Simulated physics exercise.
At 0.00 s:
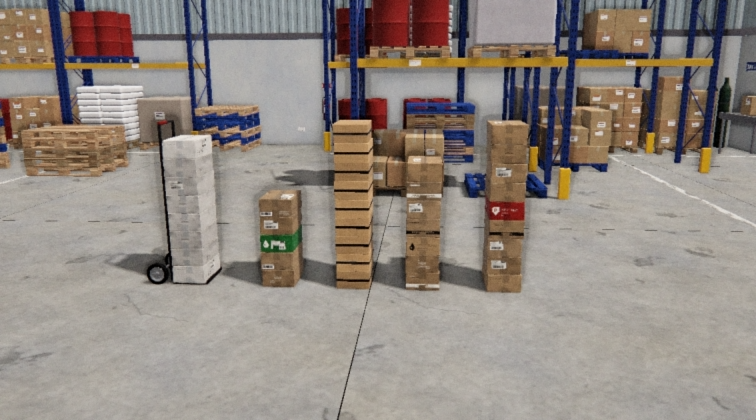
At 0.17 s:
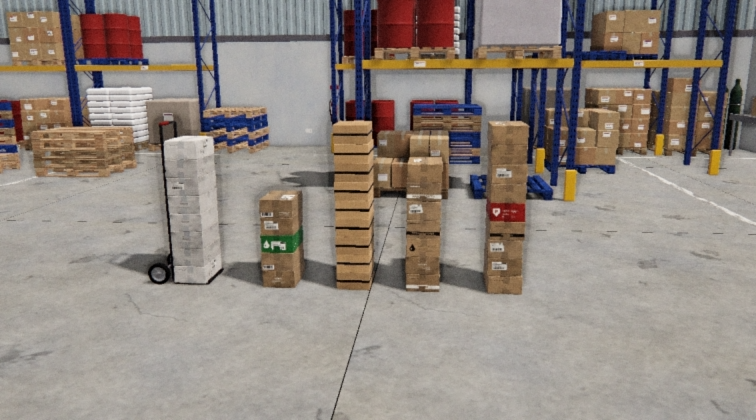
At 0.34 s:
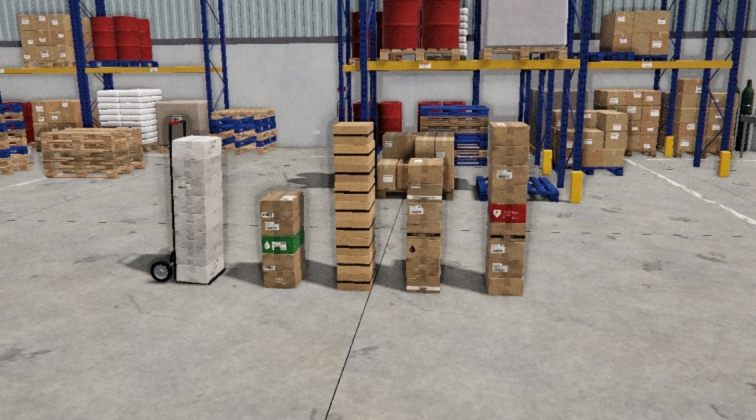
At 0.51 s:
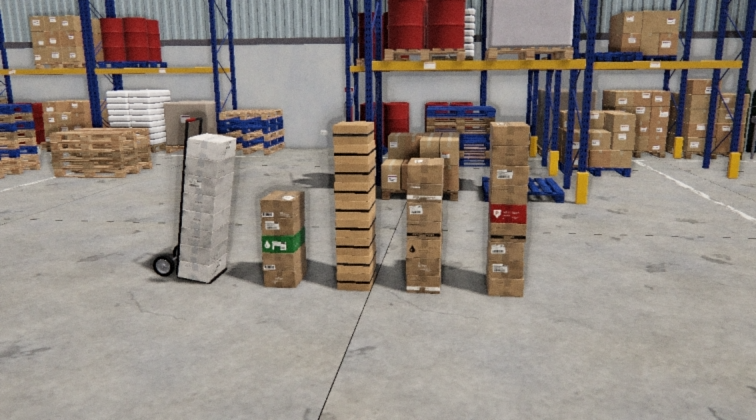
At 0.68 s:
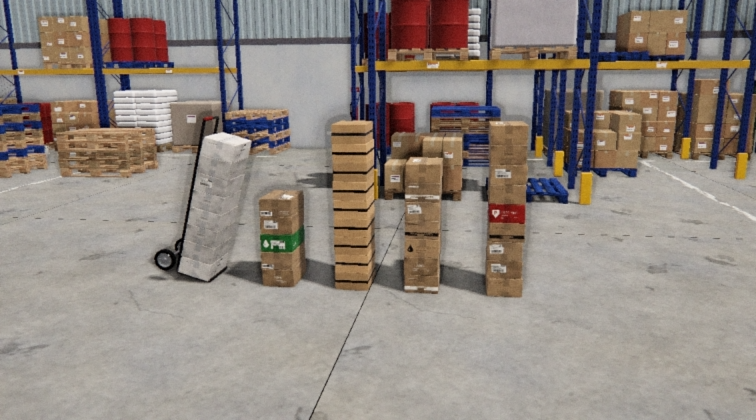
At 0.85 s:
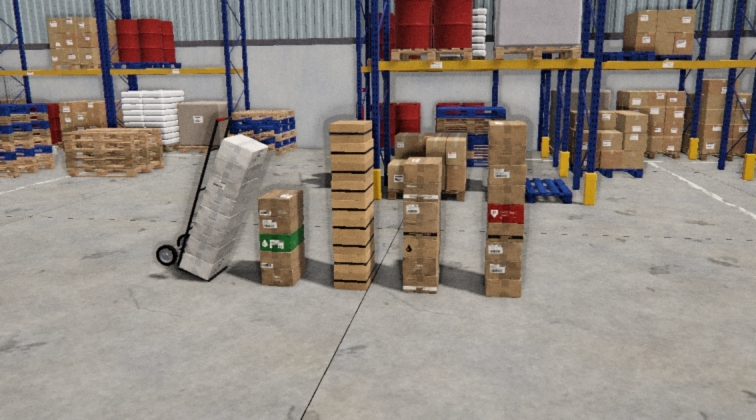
White stack of parcels on a hand truck tilting steadily to the right beside four still brown stacks in a warehouse.
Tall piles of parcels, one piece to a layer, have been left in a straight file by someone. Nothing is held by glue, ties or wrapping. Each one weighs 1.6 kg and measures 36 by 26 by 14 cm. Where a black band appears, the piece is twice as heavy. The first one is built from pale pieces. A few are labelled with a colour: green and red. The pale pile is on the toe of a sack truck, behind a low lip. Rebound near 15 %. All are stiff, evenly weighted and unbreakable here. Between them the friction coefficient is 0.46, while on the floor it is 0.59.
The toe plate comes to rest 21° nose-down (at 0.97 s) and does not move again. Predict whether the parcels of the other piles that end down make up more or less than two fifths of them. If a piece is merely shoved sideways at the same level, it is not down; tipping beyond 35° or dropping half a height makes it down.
Less.
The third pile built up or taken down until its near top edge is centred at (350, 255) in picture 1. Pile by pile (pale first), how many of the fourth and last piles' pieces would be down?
In that case fourth 0, last 0.
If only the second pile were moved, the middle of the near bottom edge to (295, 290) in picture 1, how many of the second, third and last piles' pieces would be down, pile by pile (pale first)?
Pile tally - second: 0, third: 0, last: 0.
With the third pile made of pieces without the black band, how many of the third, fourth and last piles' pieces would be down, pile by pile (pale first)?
The tally would be third 0, then fourth 0, then last 0.
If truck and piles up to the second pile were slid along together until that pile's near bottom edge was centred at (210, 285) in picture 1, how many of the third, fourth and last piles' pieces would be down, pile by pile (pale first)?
That would give third 0, fourth 0 and last 0.
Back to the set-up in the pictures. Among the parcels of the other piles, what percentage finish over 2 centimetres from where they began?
It comes to 15 percent.
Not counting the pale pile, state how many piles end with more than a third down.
I make it 0 of the piles.
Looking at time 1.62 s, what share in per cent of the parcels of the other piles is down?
0 %.
After 0.96 s, 1 of the pale pile down; none of the 30 other parcels down.
After 1.18 s, 8 of the pale pile down; none of the 30 other parcels down, 2 disturbed.
After 1.62 s, 8 of the pale pile down; none of the 30 other parcels down, 5 disturbed; green parcel leaning 4°.
At rest (2.7 s), 8 of the pale pile down; none of the 30 other parcels down, 5 disturbed; green parcel leaning 4°; red parcel unmoved. That is 0 per cent. As the last picture would show them, middles, green parcel near (292, 237), red parcel near (505, 208).
